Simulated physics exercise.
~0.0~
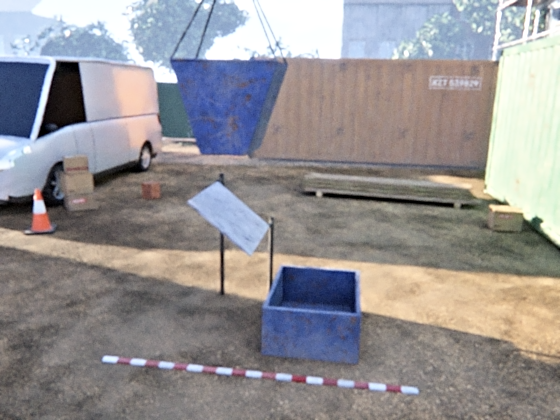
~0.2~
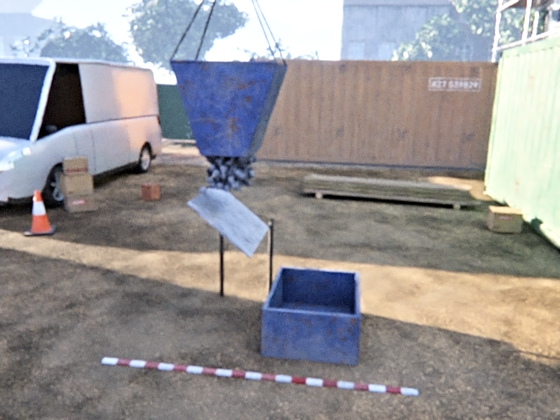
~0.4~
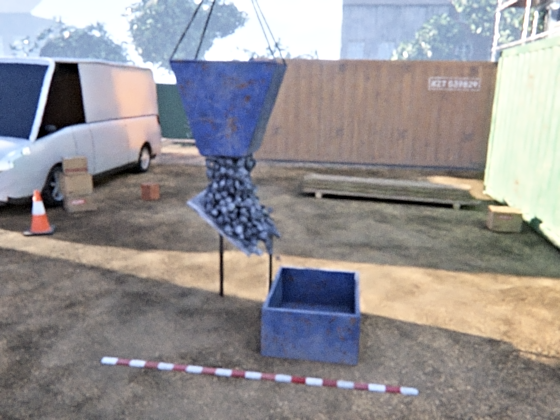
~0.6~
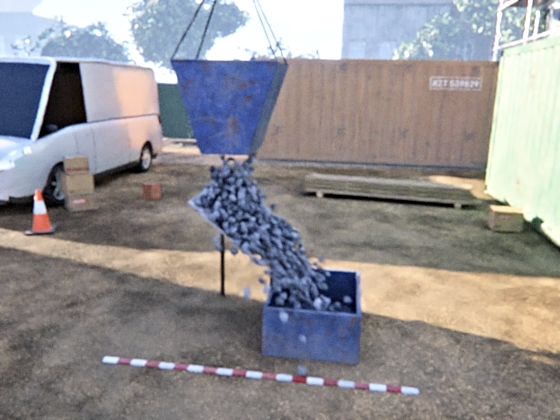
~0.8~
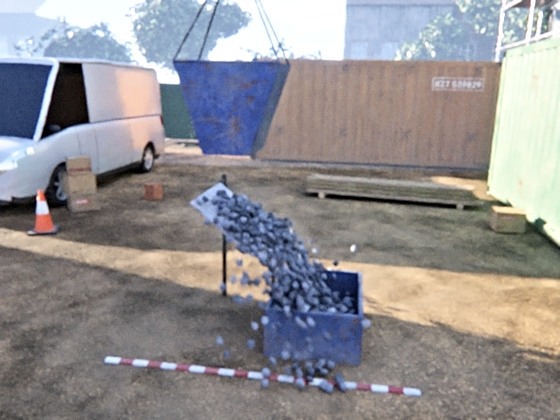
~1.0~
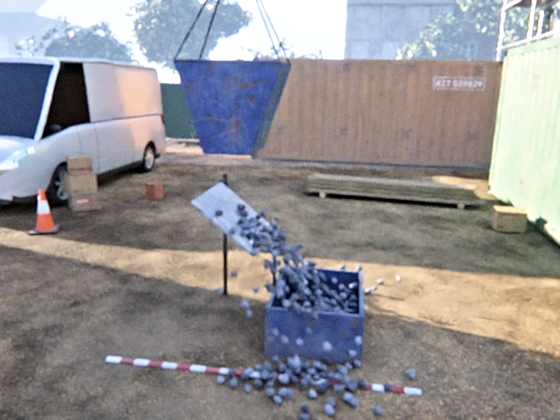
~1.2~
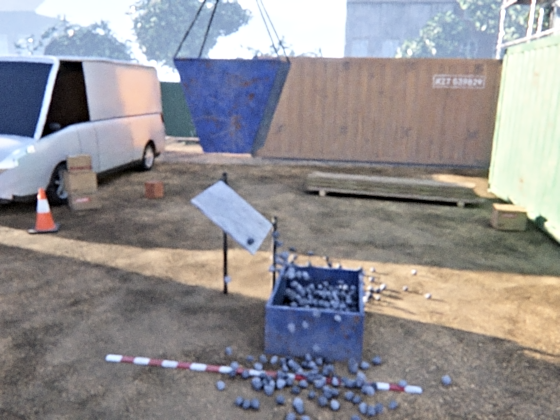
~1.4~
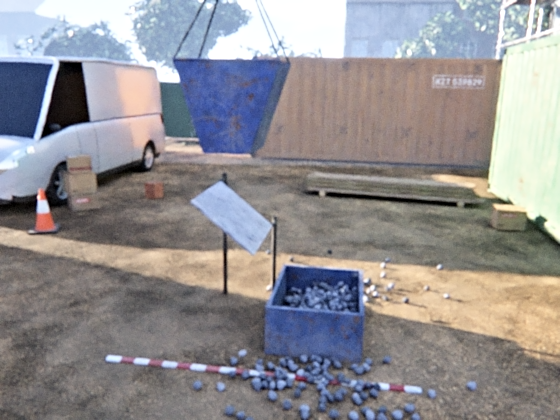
In a sunlit dirt yard, seen from slightly above by a gently swaying camera, a blue hopper hangs over a tilted grey steel plate, with an open blue bin below to its right. A white van and an orange cone stand at left, a brown container behind, and a red and white pole lies in front. Grey stones pour from the hopper's bottom, strike the plate and slide down rightward into the bin. Some spill over the front and scatter to the right as the hopper and plate empty. Finally, most stones rest in the bin, with the others strewn on the ground around it.
